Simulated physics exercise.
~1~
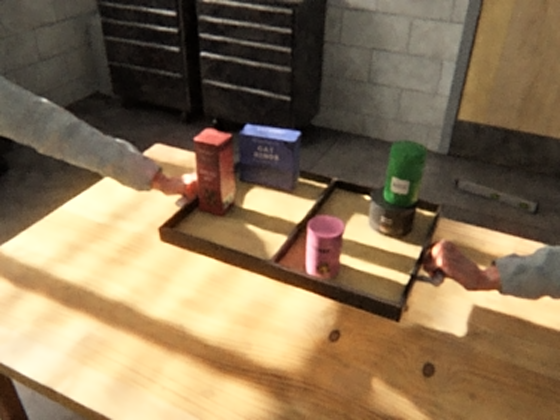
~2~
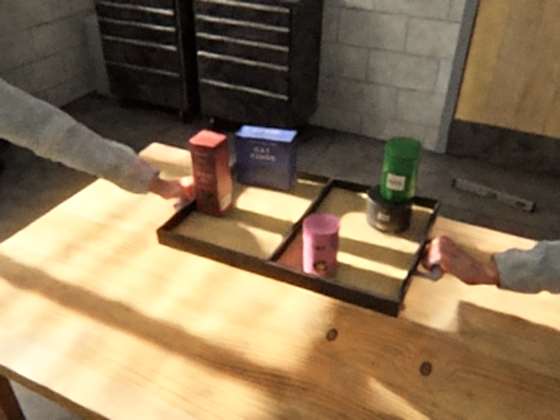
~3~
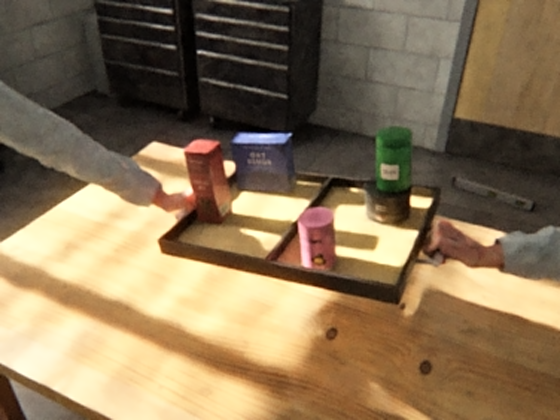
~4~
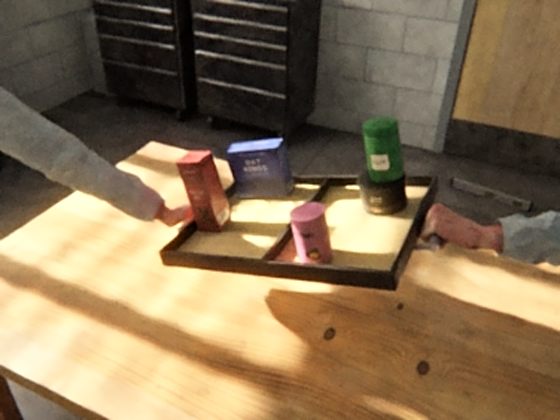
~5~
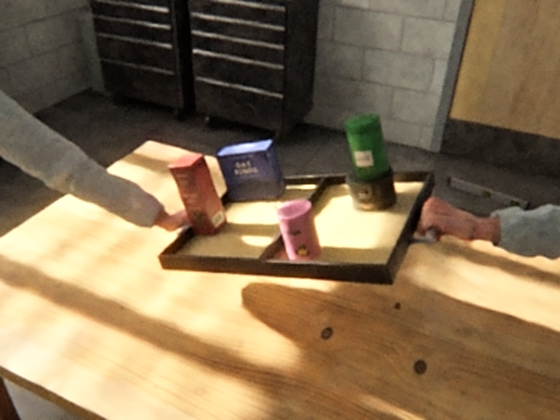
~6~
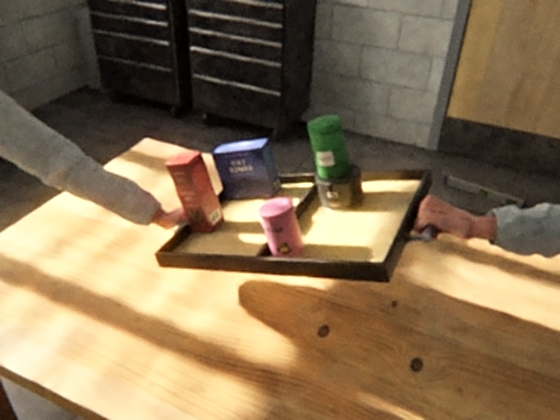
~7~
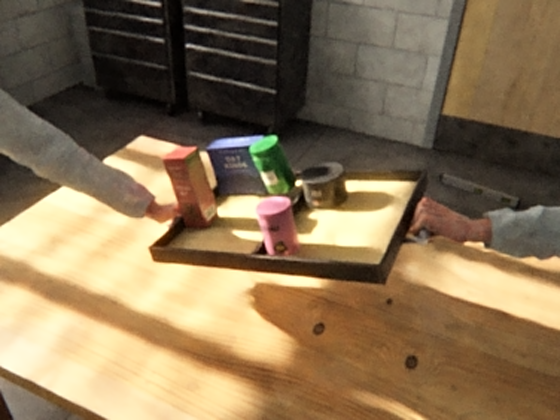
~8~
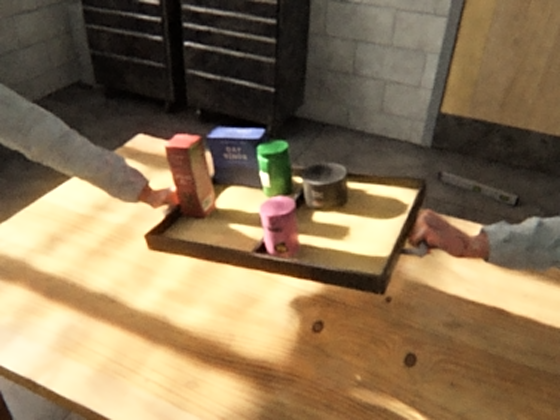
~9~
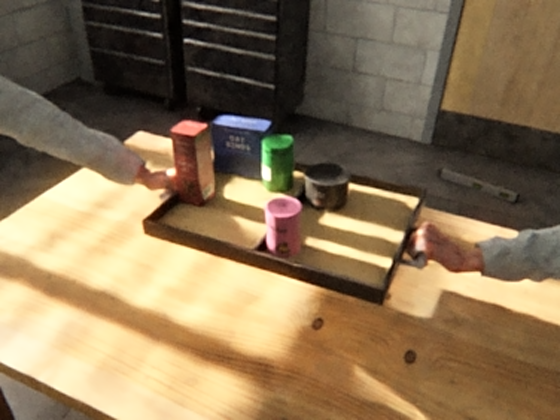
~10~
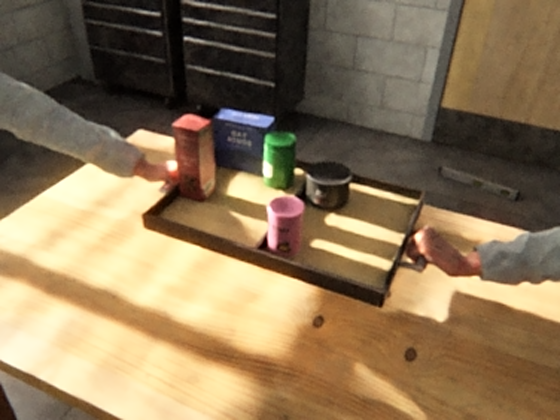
On a wooden table, hands tilt a tray left, sliding containers before leveling it, all upright.
